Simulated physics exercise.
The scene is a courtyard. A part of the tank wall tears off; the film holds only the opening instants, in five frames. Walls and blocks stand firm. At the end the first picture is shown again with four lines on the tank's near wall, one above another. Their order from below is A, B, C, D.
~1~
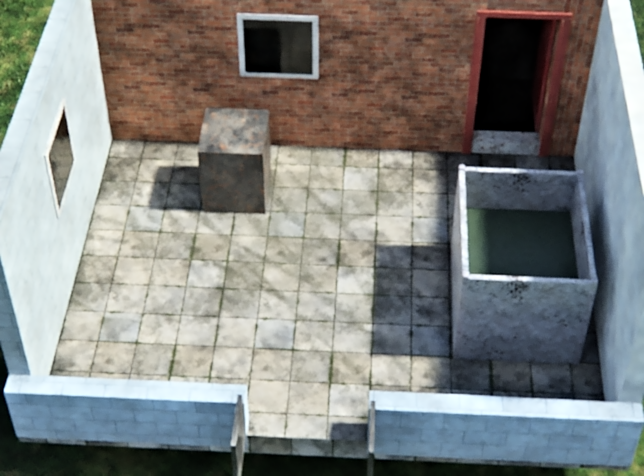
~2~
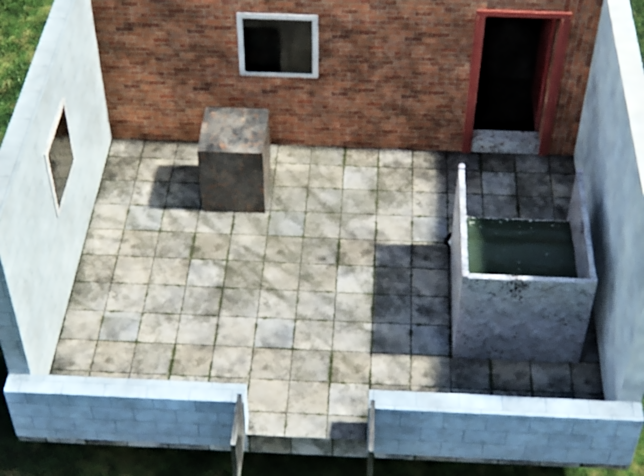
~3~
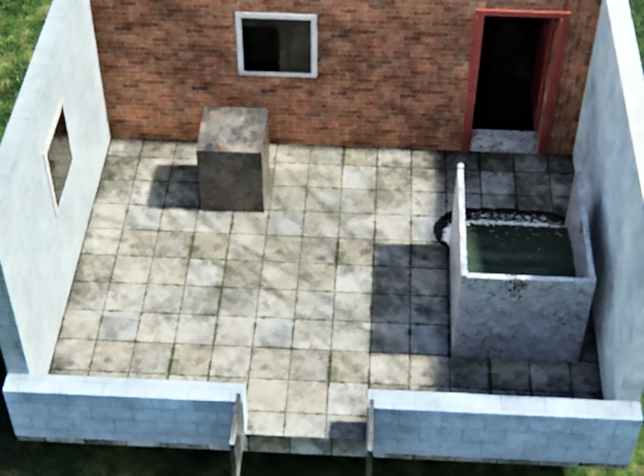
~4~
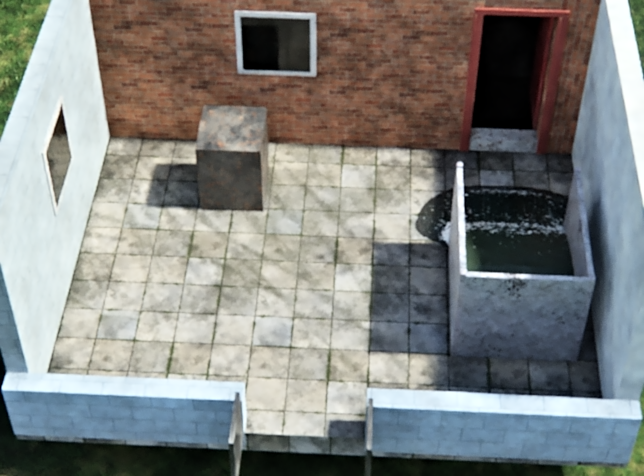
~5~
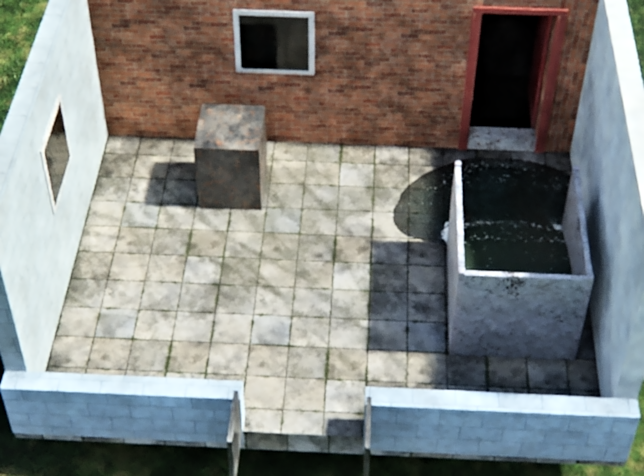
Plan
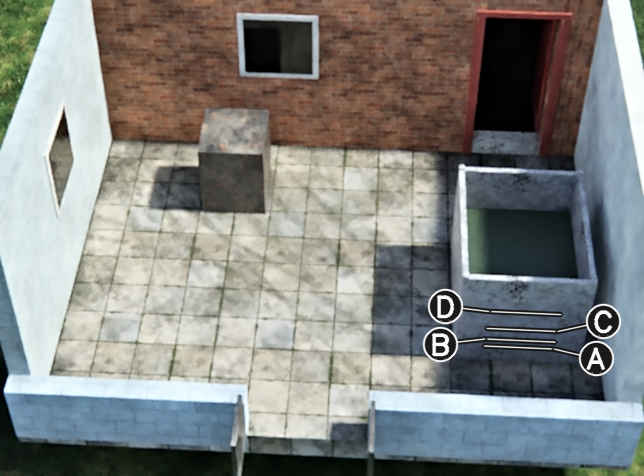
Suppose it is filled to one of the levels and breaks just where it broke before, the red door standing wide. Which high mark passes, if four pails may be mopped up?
Mark B.
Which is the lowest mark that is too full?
That is mark C.
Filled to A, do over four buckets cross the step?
No, that is safe.
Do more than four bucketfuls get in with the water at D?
Yes.
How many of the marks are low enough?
Two of the four.
On the marked copy, A at (519, 347); B at (520, 340); C at (522, 329); D at (525, 313); from the bottom up A, B, C, D.
With A, nothing gets over.
With B, a splash gets over, under a bucket.
With C, about 8 bucketfuls get in.
With D, dozens of bucketfuls pour in.
